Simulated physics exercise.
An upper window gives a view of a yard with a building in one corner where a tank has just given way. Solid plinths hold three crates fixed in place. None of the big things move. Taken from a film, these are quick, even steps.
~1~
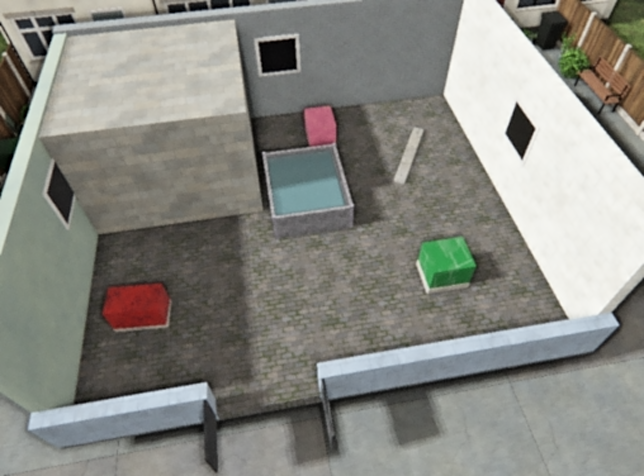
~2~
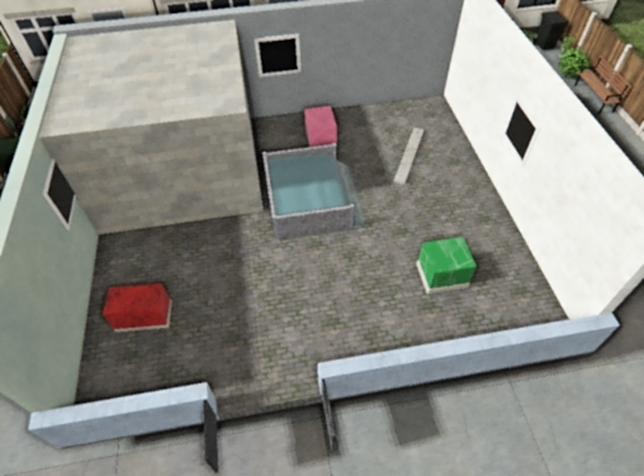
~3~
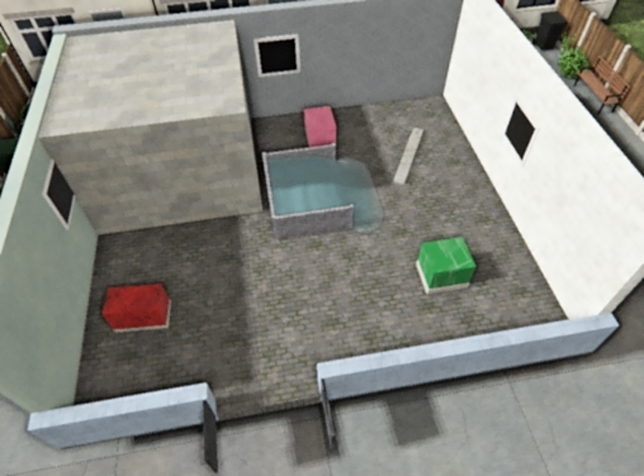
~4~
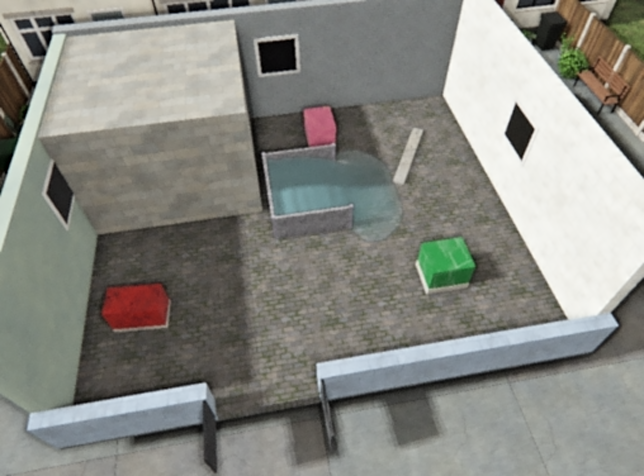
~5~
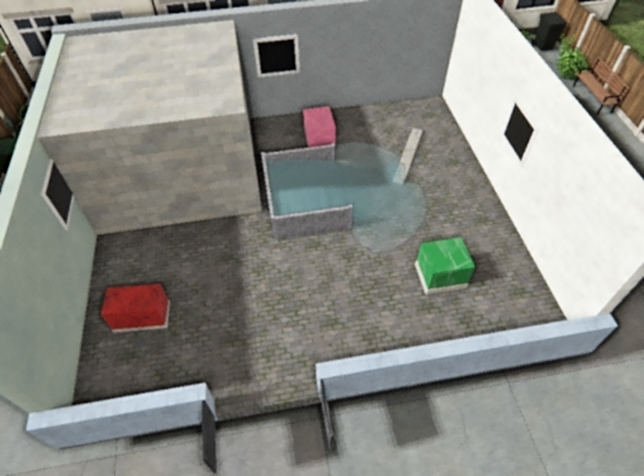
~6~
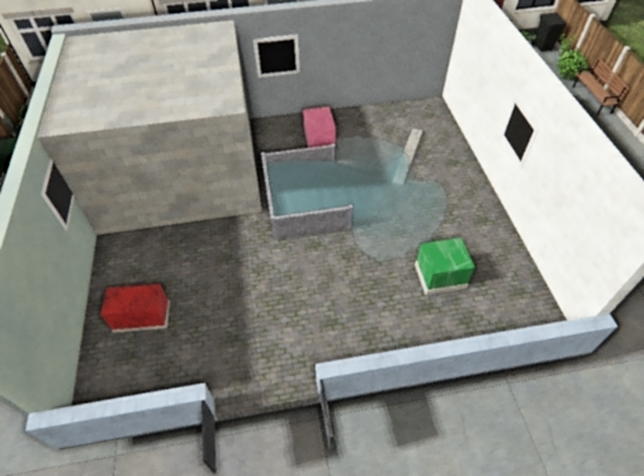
To begin with, still water fills a gray-walled tank beside a building in a yard with red, green and pink blocks. The tank's right side opens and water pours out to the right, then spreads across the paving in a widening sheet, reaching the pale slab and the green block.
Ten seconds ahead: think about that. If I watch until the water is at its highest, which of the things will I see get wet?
As I see it, the green crate stays above the water; the red crate stays above the water; the pink crate is not above the water.
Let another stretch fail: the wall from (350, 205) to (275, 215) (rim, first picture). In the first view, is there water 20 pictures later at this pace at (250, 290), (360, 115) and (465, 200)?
Obs. 1: Sodden; obs. 2: Moisture-free; obs. 3: Moisture-free.
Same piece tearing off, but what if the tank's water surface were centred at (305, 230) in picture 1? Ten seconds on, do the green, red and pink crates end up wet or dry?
My reading: Green crate takes water; red crate stays dry; pink crate is soaked.
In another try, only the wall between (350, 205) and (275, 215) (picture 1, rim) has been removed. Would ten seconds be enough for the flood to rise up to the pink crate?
In my view the pink one is never reached.
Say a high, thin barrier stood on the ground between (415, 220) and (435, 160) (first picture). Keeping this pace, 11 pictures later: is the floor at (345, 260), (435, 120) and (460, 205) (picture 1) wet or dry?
One by one: Spared, soaked, spared.
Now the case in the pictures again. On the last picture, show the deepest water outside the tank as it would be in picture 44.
Answer: (256, 122).
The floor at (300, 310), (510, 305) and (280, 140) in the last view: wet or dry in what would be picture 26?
First spared, second inundated, third spared.
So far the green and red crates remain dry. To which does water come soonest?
That's the crate marked green.
A moment on, water covers 25 % of the floor; the green crate water round its plinth, the red crate not reached, the pink crate water round its plinth.
Next, water covers 30 % of the floor; the green crate water round its plinth, the red crate not reached, the pink crate water round its plinth.
Then, water covers 35 % of the floor; the green crate water round its plinth, the red crate not reached, the pink crate water round its plinth.
Later, water covers 55 % of the floor; the green crate water round its plinth, the red crate not reached, the pink crate water round its plinth.
In the end, water covers 85 % of the floor; the green crate stayed above the water, the red crate stayed above the water, the pink crate was topped.
